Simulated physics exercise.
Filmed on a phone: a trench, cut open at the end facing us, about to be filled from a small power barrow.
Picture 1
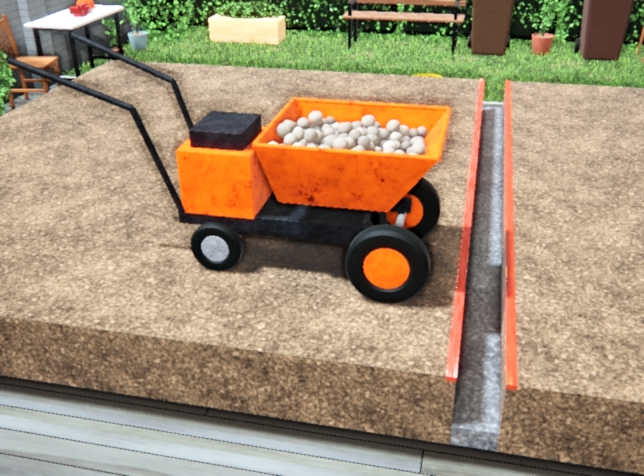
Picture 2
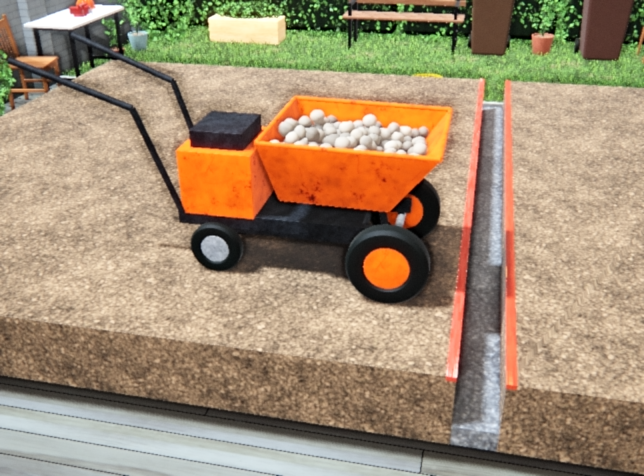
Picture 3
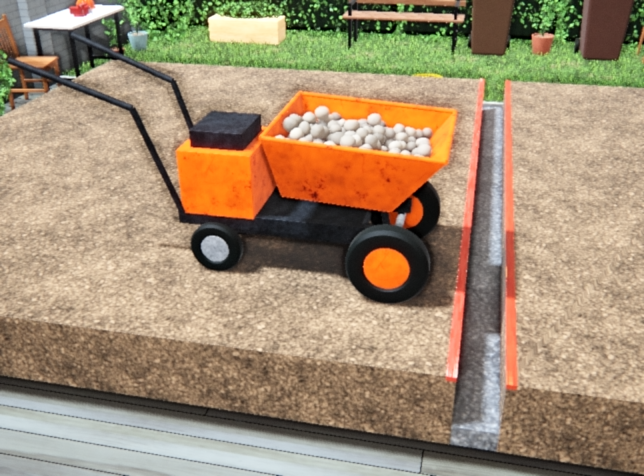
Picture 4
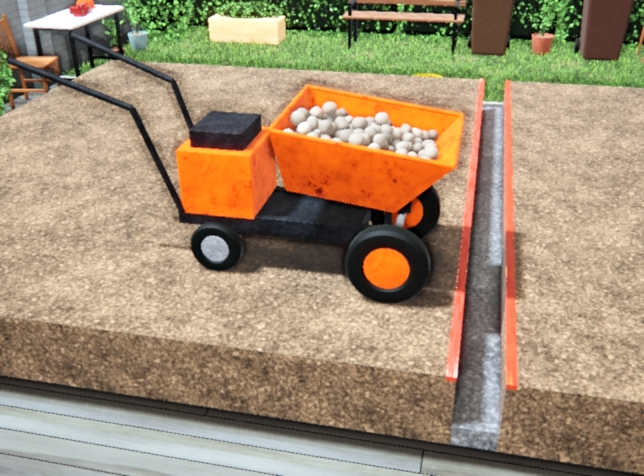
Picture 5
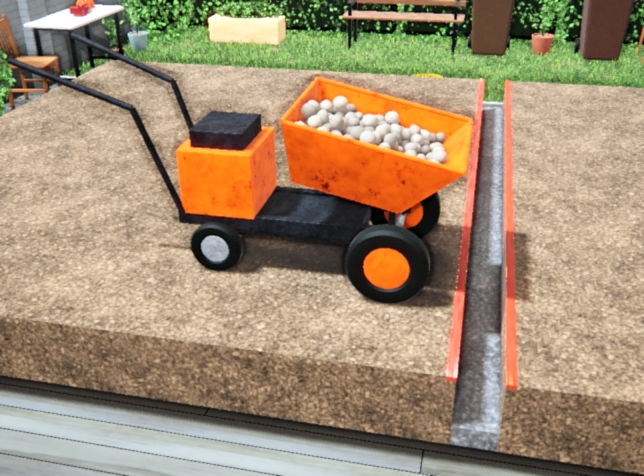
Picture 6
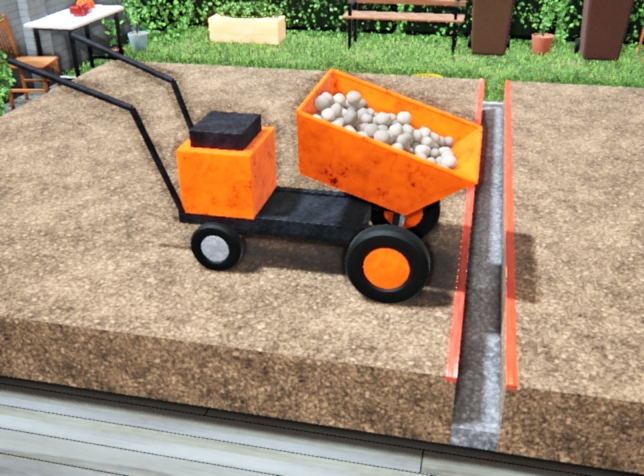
The orange skip of a small power barrow, loaded with pale rounded pebbles, sits level beside a narrow, orange-edged trench in brown ground. It then tilts gradually to the right, its back end rising and its front lip lowering over the near edge, while the wheels stay still.
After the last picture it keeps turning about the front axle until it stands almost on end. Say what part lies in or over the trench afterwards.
The trench takes only the smaller part.
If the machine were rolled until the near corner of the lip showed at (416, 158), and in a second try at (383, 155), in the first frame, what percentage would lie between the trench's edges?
First some 20, then 70 per cent.
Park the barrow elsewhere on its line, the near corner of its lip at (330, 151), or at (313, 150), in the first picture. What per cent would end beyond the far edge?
In turn 0 and 0 in a hundred.
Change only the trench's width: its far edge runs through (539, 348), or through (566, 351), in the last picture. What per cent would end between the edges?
About 30 and 70 per cent.
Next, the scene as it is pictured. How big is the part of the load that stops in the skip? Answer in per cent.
About 10 per cent.
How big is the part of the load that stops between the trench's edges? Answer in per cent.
Some 5 per cent.
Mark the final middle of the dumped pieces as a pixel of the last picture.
Near (566, 281).
Just after the last frame, skip tipped steeply; every one in the skip.
A moment on, skip tipped steeply; the larger part in the skip; roughly a quarter beyond it; about a tenth falling.
Further on, skip tipped right over; roughly a quarter in the skip; just a few in or heaped over the trench; the larger part beyond it.
When it is over, skip tipped right over; about a tenth in the skip; just a few in or heaped over the trench; the larger part beyond it.
